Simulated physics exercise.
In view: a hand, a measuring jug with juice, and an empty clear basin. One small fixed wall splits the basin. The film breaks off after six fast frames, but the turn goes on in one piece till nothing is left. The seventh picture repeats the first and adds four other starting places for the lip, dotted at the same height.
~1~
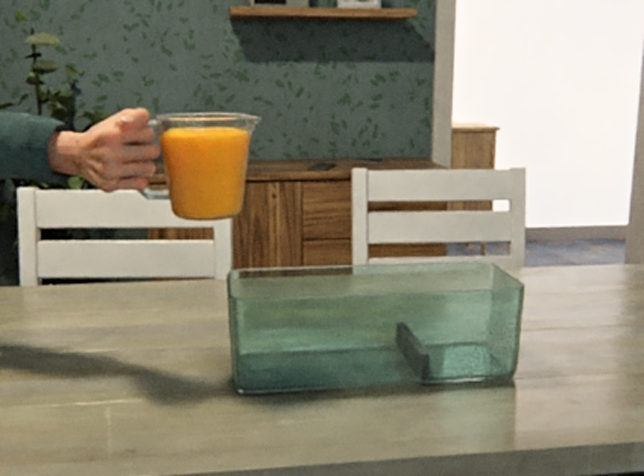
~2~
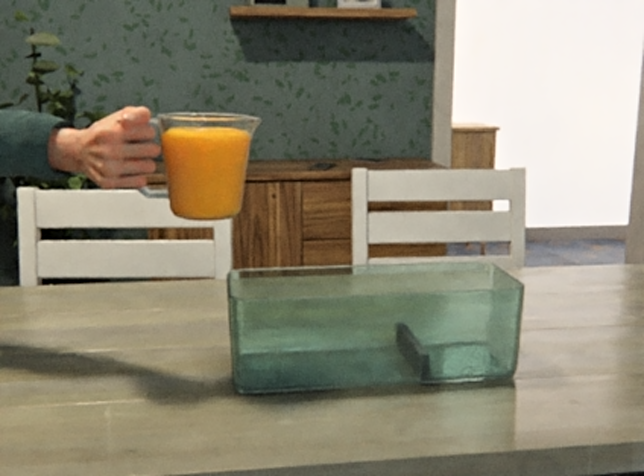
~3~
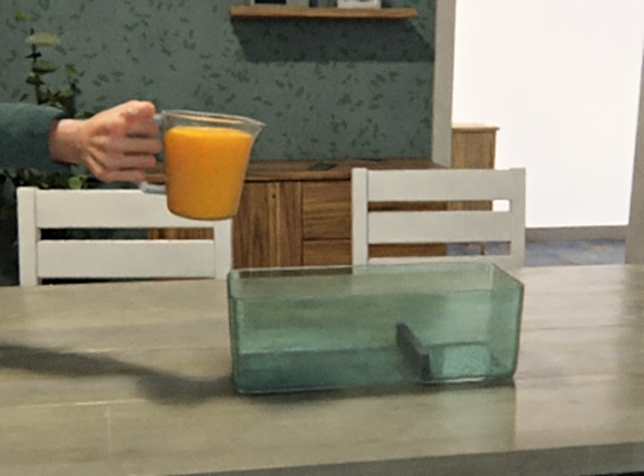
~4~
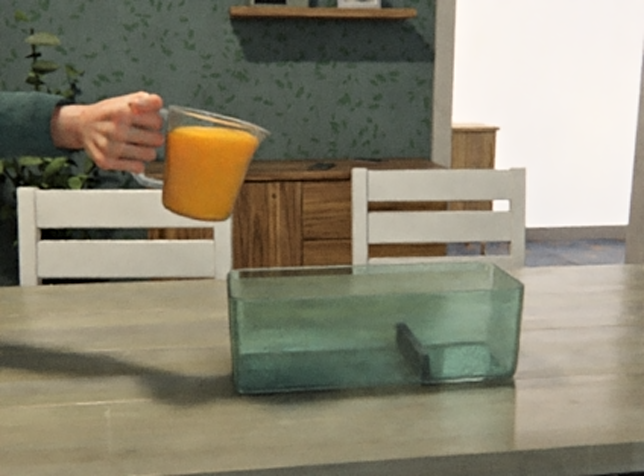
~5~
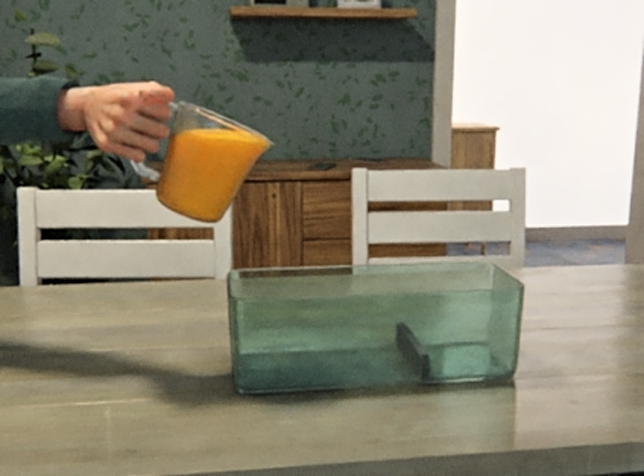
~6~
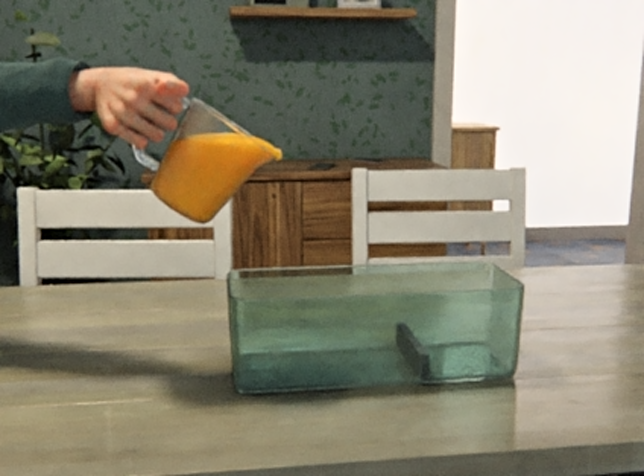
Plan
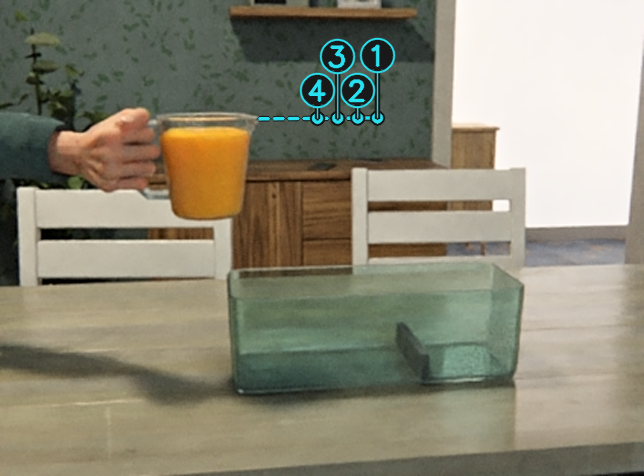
A hand reaching in from the left holds a clear glass jug of orange juice above a wooden dining table, seen from the front by a still camera. Below it sits an empty, greenish clear basin with a low dividing wall inside, before white chairs, a wooden cabinet and a leafy green wall. The hand, steady at first, gradually tilts the jug rightward until juice reaches over its lip.
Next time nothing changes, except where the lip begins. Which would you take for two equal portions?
Place 2 does it best.
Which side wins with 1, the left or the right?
More ends on the right.
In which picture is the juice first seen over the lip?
In picture 6.
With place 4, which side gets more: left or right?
More ends on the left.
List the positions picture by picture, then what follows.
Upright, lip at (259, 118); basin from (233, 391) to (515, 375); top of the wall at (412, 337); nothing has left yet, in the first picture.
Upright, lip at (261, 120); nothing has left yet, in the second picture.
Tipped about 6°, lip at (264, 125); nothing has left yet, in the third picture.
Tipped about 14°, lip at (269, 133); nothing has left yet, in the fourth picture.
Tipped about 24°, lip at (273, 144); nothing has left yet, in the fifth picture.
Tipped about 35°, lip at (276, 158); juice is over the lip, down to (276, 158), in the sixth picture.
On the marked copy, 1 at (377, 117); 2 at (357, 118); 3 at (337, 118); 4 at (317, 118).
With 1, about 14 % ends left of the wall and 84 % right of it.
With 2, about 43 % ends left of the wall and 56 % right of it.
With 3, about 84 % ends left of the wall and 13 % right of it; 3 % is lost outside.
With 4, about 89 % ends left of the wall and 9 % right of it; 3 % is lost outside.
